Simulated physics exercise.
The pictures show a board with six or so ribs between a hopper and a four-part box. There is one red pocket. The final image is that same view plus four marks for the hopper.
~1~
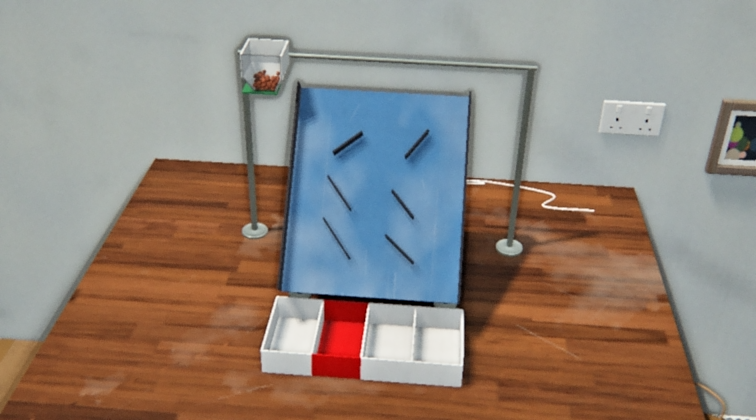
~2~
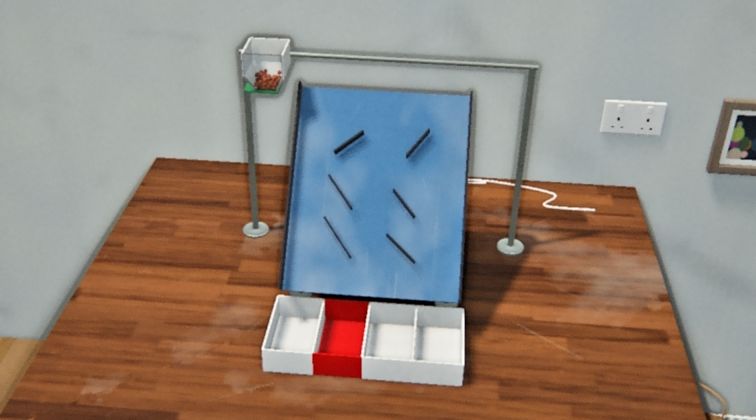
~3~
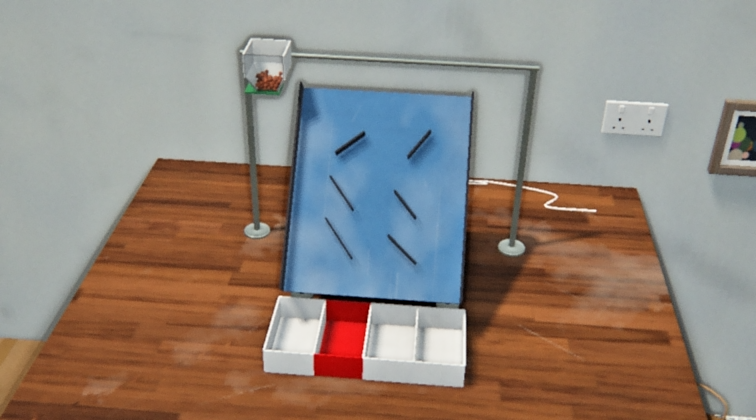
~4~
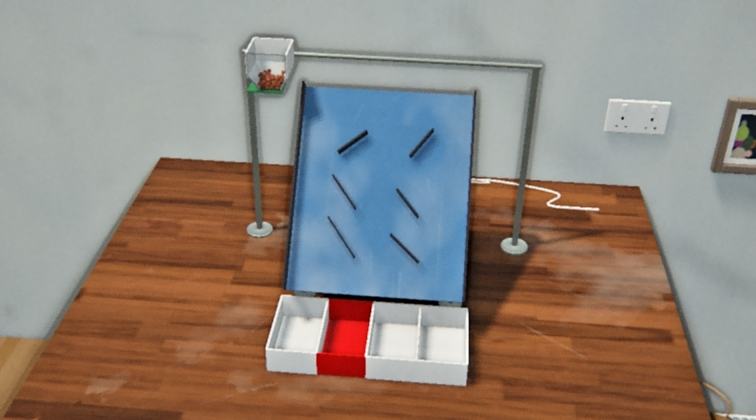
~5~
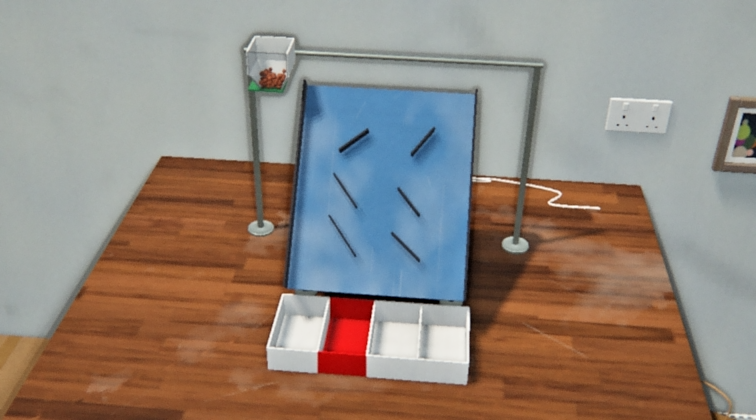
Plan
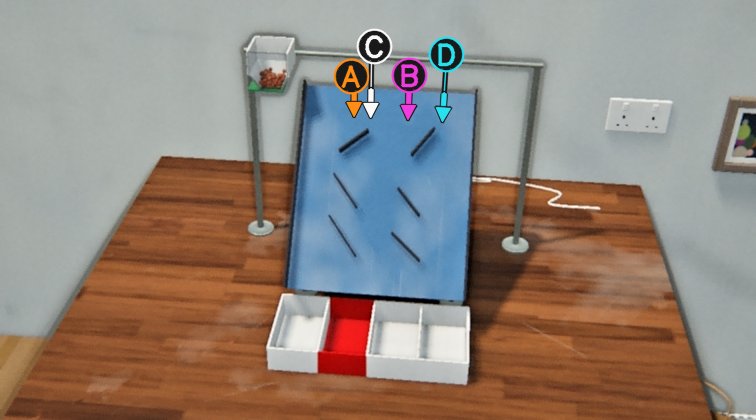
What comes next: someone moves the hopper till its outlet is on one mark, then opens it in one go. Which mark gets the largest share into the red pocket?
B works best here.
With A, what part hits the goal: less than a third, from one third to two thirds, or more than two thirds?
Less than a third.
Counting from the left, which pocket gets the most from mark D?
The fourth from the left.
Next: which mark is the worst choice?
It is A.
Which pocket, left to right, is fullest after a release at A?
It is the first one.
On the marked copy, mark A meets the board at (354, 111); mark B meets the board at (408, 114); mark C meets the board at (370, 112); mark D meets the board at (442, 116).
If A is chosen, none in the red pocket, most in other pockets, about a quarter held on the board.
If B is chosen, about two thirds in the red pocket, about a third in other pockets.
If C is chosen, about a quarter in the red pocket, about two thirds in other pockets, a small part held on the board.
If D is chosen, about a quarter in the red pocket, most in other pockets.
